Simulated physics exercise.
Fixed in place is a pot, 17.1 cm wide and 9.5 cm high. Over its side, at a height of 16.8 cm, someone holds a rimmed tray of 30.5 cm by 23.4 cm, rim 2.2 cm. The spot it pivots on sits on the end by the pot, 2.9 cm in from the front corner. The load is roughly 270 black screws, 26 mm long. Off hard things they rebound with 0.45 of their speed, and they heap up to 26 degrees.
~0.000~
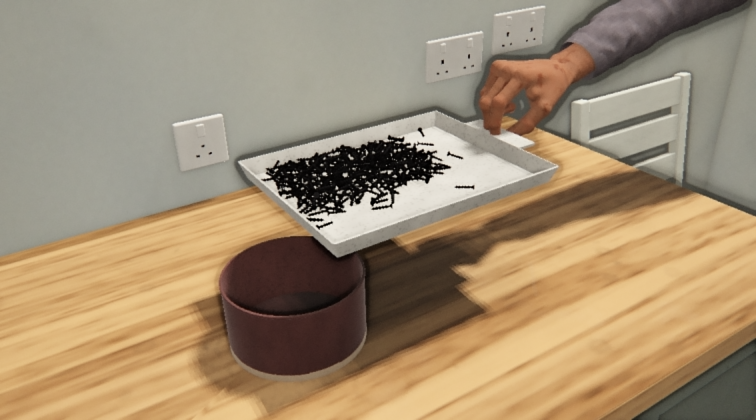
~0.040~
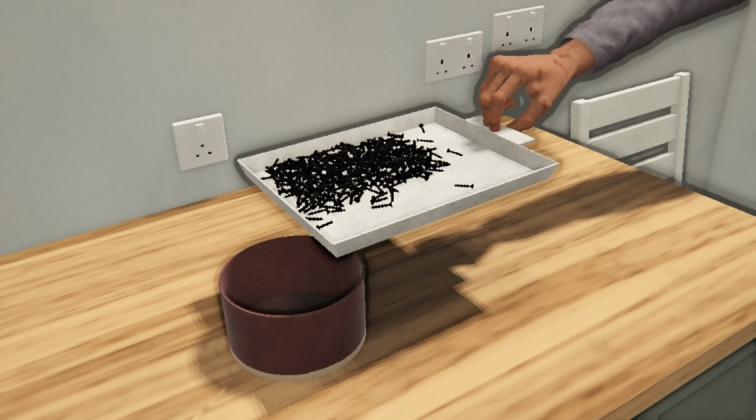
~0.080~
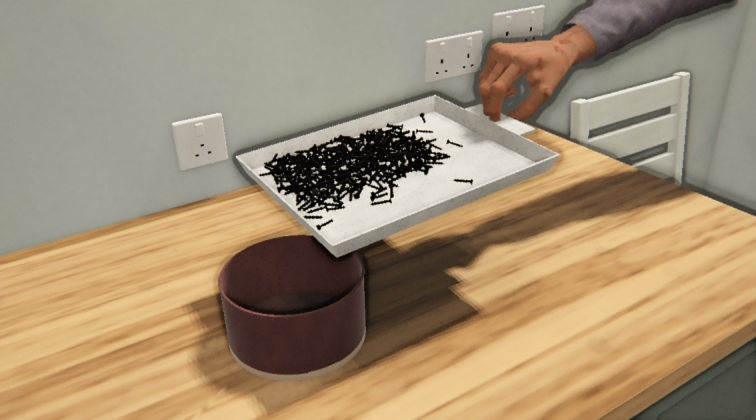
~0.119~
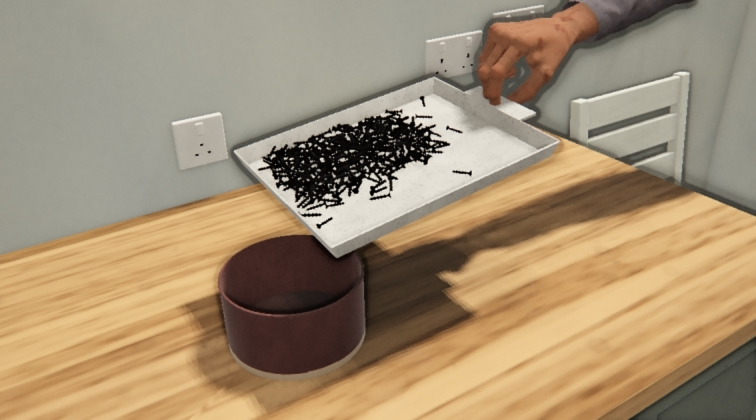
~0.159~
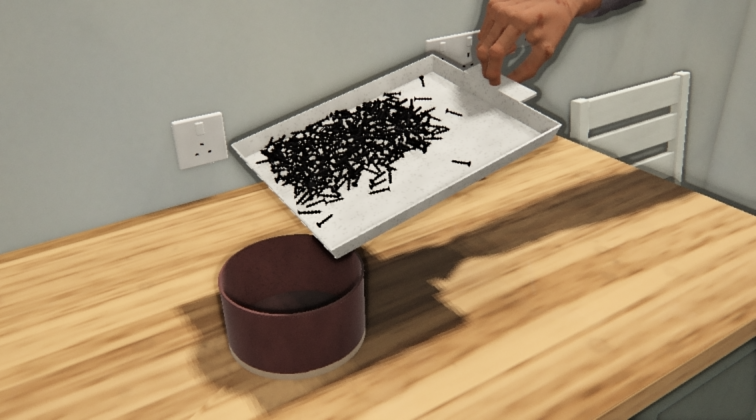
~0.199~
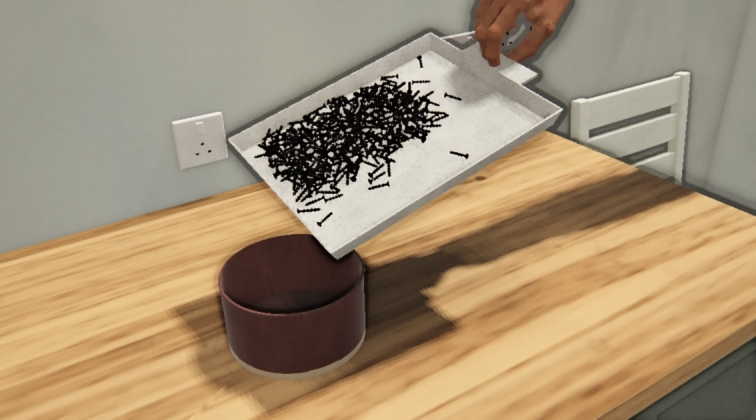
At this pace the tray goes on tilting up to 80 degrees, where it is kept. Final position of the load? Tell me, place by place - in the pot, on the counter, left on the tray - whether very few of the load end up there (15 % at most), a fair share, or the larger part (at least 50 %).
Pot - very few, counter - the larger part, tray - very few.
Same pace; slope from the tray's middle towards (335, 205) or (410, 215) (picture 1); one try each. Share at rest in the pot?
First try: Around 25 percent; second try: Around 0 percent.
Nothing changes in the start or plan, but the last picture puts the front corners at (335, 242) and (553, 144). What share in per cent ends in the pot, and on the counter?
You'd end with pot at 0 and counter at 100.
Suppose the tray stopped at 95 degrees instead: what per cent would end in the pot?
Share in the pot: Around 0 %.
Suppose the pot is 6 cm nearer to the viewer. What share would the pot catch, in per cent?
In that setup it would come to near 30 per cent.
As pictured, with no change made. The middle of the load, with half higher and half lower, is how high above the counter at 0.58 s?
I'd say near 22 cm.
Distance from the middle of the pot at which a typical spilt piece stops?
Roughly 20 centimetres.
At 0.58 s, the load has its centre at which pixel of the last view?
Load centre, approx.: (296, 204) px.
After 0.43 s, tilt 51 degrees; the tray holds 100 %, the pot 0 %.
After 0.58 s, tilt 71 degrees; the tray holds 90 %, the pot 0 %.
After 0.86 s, tilt 80 degrees; the tray holds 0 %, the pot 0 %.
In the end, at 1.8 s, pot 5 %, counter 95 %, tray 0 %.
